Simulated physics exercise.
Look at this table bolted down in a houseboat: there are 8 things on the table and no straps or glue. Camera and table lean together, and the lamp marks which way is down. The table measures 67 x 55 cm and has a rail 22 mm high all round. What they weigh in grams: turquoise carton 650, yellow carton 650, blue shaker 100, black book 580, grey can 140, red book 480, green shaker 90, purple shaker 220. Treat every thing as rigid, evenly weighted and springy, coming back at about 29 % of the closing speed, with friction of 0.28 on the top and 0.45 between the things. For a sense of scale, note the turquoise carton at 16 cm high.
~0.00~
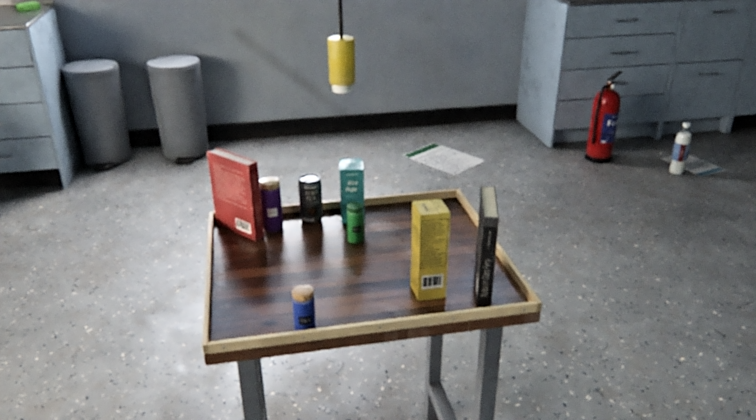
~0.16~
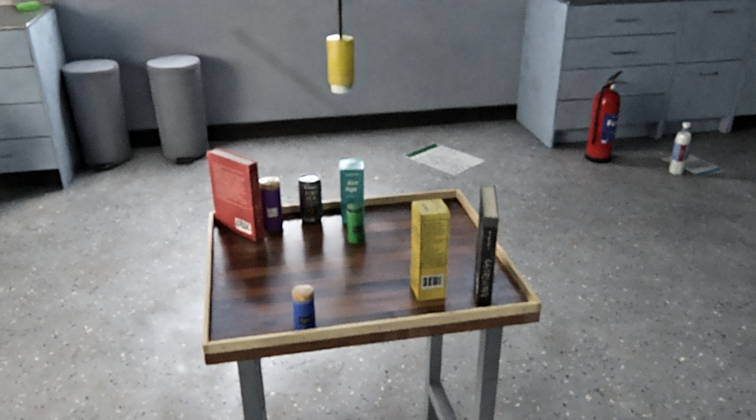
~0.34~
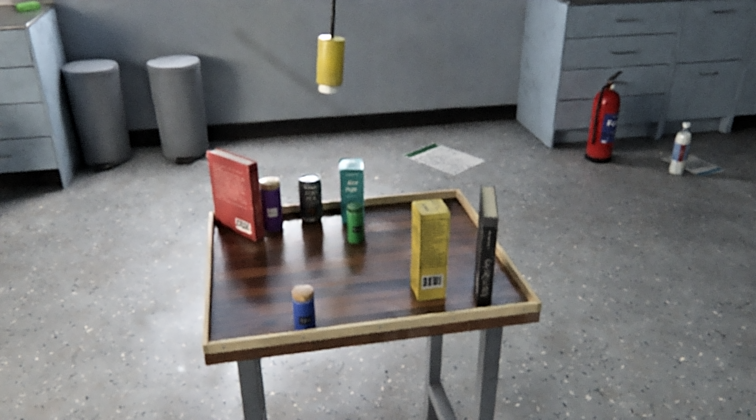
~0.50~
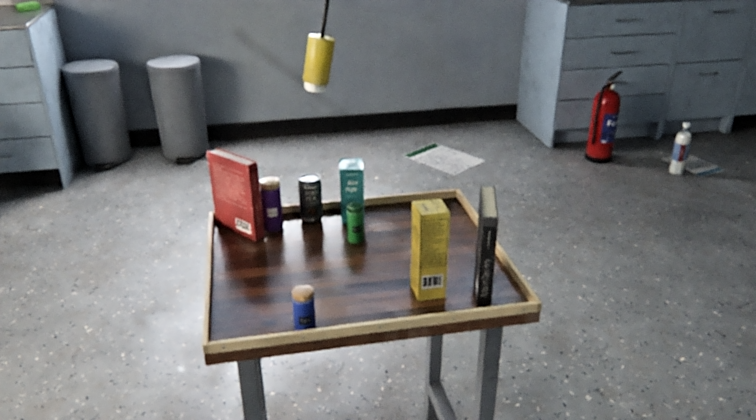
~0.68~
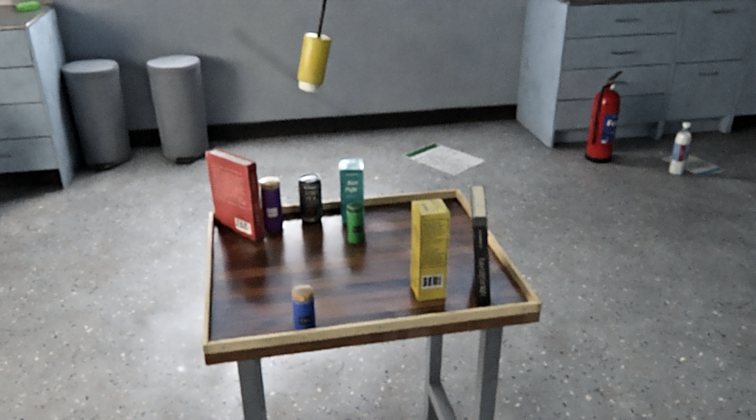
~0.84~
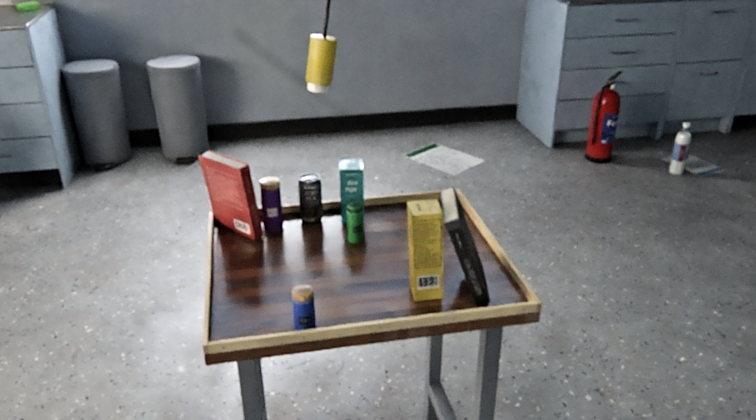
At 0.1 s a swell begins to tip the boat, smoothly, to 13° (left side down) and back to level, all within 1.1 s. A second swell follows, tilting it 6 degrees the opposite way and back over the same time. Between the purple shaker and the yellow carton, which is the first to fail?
It is the latter one.
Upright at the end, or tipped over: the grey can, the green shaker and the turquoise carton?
Final state - grey can: Remains on its base; green shaker: Remains on its base; turquoise carton: Remains on its base.
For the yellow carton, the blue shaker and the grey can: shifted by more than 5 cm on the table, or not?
Well, the yellow carton winds up somewhere else; the blue shaker remains where it was; and the grey can remains where it was.
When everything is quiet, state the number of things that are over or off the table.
I get 3.
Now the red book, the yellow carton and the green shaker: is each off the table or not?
At the end the red book leaves its base, the yellow carton remains on its base and the green shaker remains on its base.
Around 1.14 s, boat level; red book now off the table; yellow carton tipped 66° against what carries it near (371, 266); black book tipped 64° against what carries it.
Around 1.34 s, heel 1°, right side down; yellow carton on its side near (340, 282); black book tipped 69° against what carries it.
Around 1.54 s, heel 4°, right side down; yellow carton on its side near (340, 281); black book tipped 70° against what carries it.
Around 1.94 s, heel 5°, right side down; yellow carton on its side near (340, 281); black book tipped 70° against what carries it.
Finally (2.8 s), off the table, red book; on their side or leaning hard on the table, yellow carton and black book; the other 5 still in place (within 5 cm). Final places as that camera would see them, purple shaker near (272, 204), yellow carton near (340, 281). Purple shaker was never lost; yellow carton went at 1.06 s.
